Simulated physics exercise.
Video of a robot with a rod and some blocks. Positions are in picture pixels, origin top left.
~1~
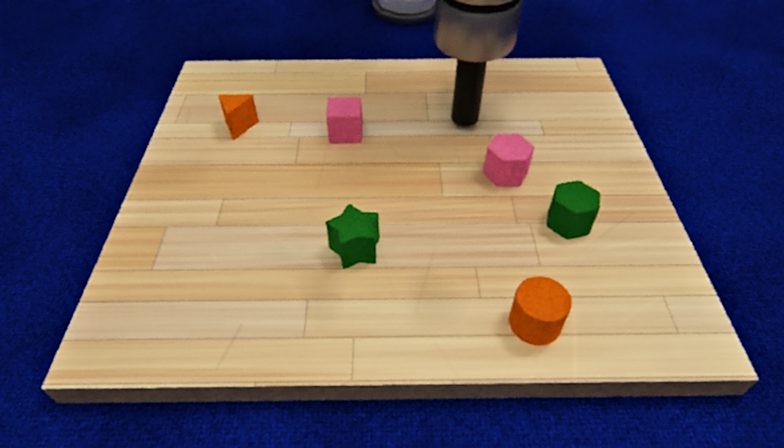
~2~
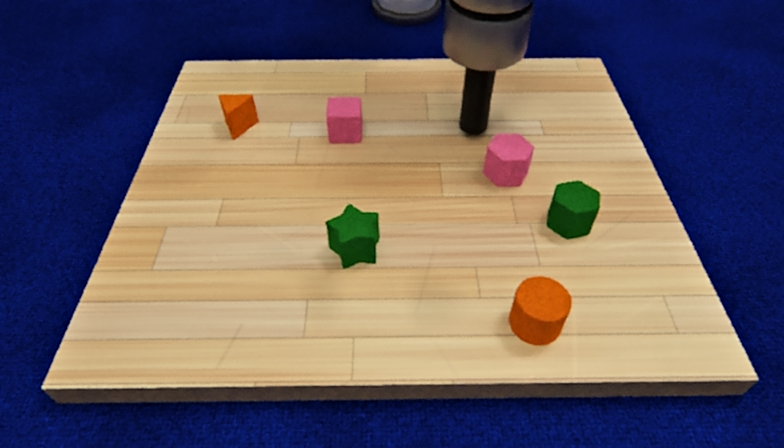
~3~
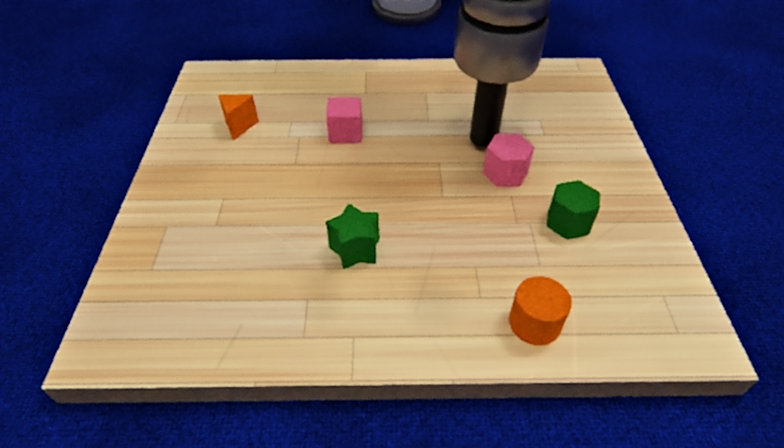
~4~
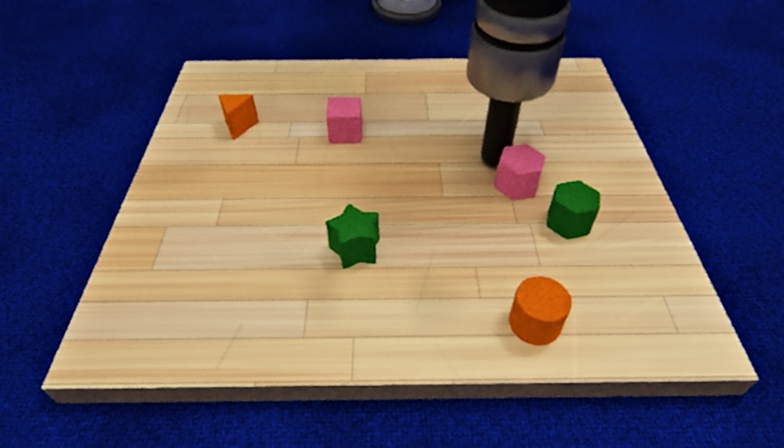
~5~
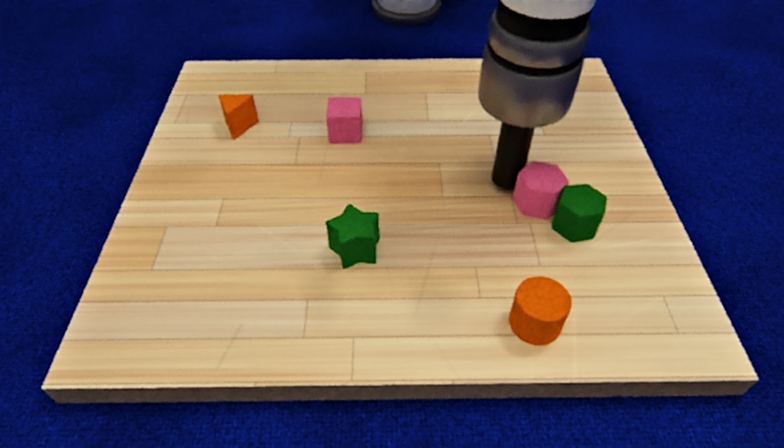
A black rod moves down and right, pushing the pink six-sided block against the green one.
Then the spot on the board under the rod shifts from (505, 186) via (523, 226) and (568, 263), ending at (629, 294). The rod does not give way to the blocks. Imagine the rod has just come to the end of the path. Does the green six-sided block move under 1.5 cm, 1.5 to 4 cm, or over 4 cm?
Travel: 1.5-4 cm.
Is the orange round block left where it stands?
It seems so.
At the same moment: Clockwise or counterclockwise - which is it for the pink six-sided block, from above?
It turns round anticlockwise.
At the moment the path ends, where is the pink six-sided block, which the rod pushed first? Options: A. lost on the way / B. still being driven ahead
Letter A.
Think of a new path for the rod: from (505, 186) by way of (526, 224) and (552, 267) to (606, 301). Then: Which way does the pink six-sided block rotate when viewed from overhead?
Counter-clockwise, from overhead.
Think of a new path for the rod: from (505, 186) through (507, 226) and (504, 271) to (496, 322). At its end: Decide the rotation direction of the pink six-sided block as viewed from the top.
Overhead view: Anti-clockwise.
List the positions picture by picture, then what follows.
Rod tip (465, 118); block tops, pink six-sided block (511, 146); orange round block (544, 297); green six-sided block (578, 196), in the first picture.
Rod (473, 126); blocks unchanged, in the second picture.
Rod (484, 138); blocks unchanged, in the third picture.
Rod (495, 155); pink six-sided block (523, 158), in the fourth picture.
Rod (507, 179); pink six-sided block (544, 176); orange round block (544, 297); green six-sided block (584, 199), in the fifth picture.
On the path given first. One third of the way, rod (525, 219); pink six-sided block (568, 195), turned 60° anticlockwise; green six-sided block (617, 209), turned 20° clockwise.
Two thirds of the way, rod (571, 256); pink six-sided block (572, 195), turned 75° anticlockwise; green six-sided block (620, 209), turned 25° clockwise.
At the end, rod (633, 287); pink six-sided block (572, 195), turned 75° anticlockwise; orange round block in place; green six-sided block (620, 209), turned 25° clockwise.
